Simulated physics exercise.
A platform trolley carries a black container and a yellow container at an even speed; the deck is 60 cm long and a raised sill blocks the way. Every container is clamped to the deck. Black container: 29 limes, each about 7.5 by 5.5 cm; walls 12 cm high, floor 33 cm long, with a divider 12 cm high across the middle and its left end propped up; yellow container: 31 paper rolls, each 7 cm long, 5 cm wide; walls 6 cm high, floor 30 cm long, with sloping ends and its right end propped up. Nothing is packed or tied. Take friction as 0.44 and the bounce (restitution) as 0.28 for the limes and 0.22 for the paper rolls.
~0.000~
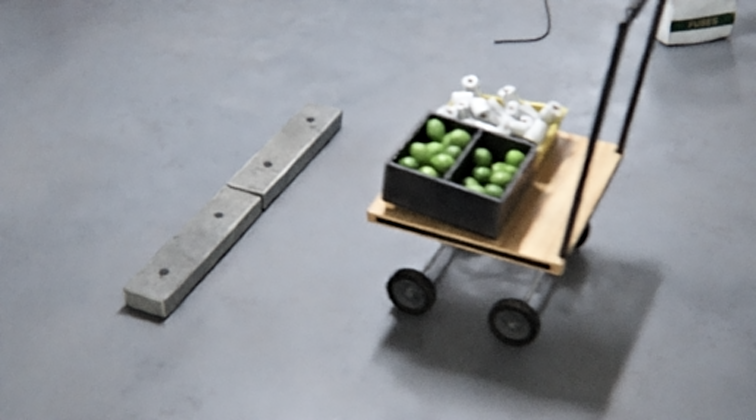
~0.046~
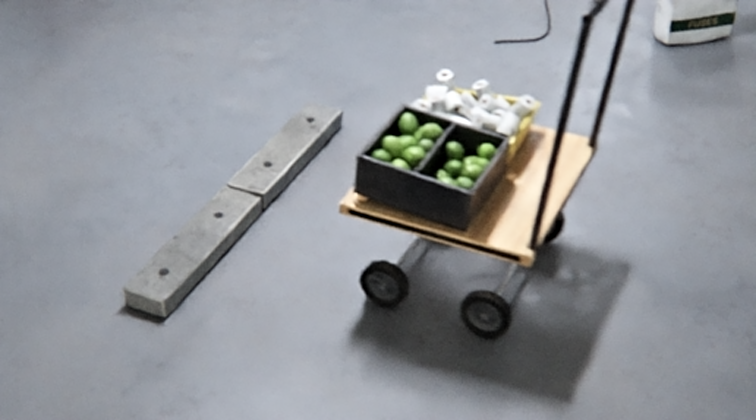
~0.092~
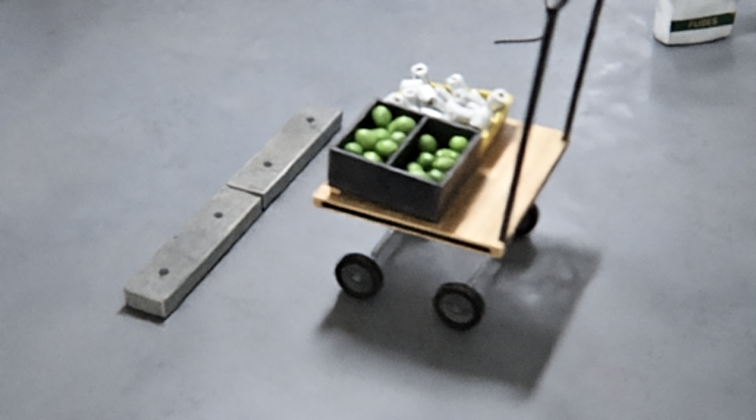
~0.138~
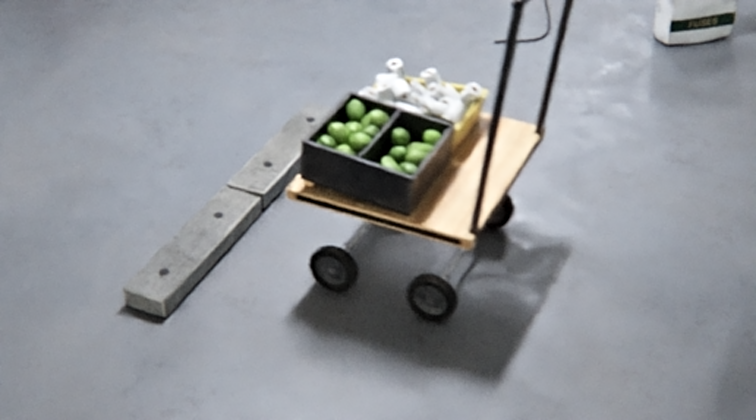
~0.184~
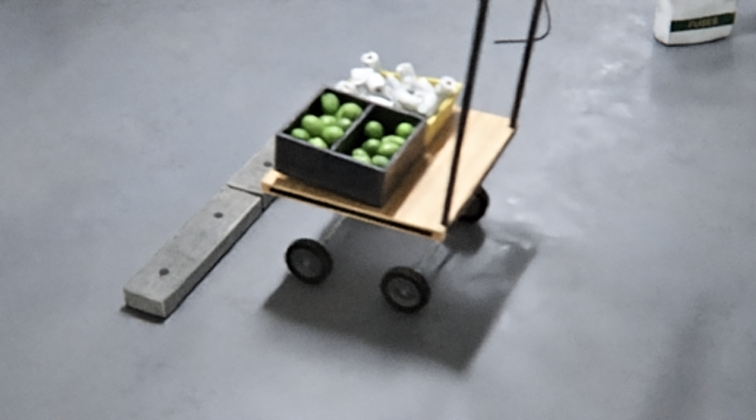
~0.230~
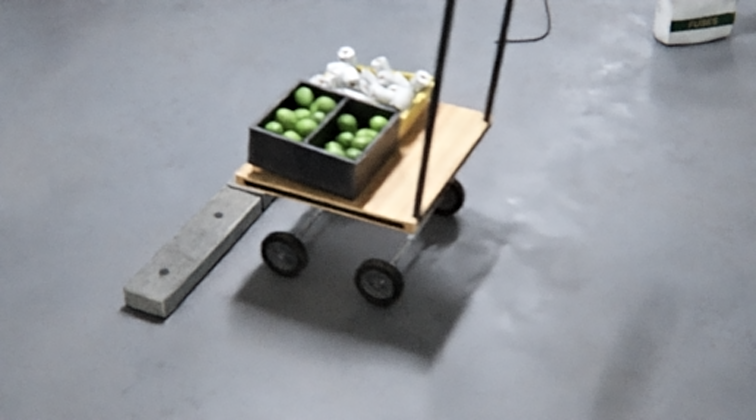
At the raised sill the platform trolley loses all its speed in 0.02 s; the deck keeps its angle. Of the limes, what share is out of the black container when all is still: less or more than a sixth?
Under a sixth of the limes leave the black container.
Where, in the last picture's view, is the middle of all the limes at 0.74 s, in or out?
At about (276, 128).
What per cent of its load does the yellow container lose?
About: Yellow container 30 per cent.
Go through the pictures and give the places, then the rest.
In the first frame (we follow the rim corner now nearest the camera, unless another is named), black container at (499, 200); yellow container (by its farthest rim corner) at (461, 93); 59 cm still to roll; nothing out yet.
In the second frame, black container at (469, 192); yellow container at (436, 87); 50 cm still to roll.
In the third frame, black container at (439, 184); yellow container at (411, 81); 41 cm still to roll.
In the fourth frame, black container at (410, 177); yellow container at (386, 75); 32 cm still to roll.
In the fifth frame, black container at (382, 169); yellow container at (362, 69); 23 cm still to roll.
In the sixth frame, black container at (354, 162); yellow container at (339, 64); 14 cm still to roll; nothing out yet.
After 0.29 s, contact.
After 0.39 s, 0 of 29 out of the black container and 3 of 31 out of the yellow container.
After 0.51 s, 0 of 29 out of the black container and 6 of 31 out of the yellow container.
After 0.74 s, 0 of 29 out of the black container and 10 of 31 out of the yellow container.
Final count (at 1.25 s), 0 of 29 out of the black container and 10 of 31 out of the yellow container. Asked share, 0 of 29, 0 per cent.
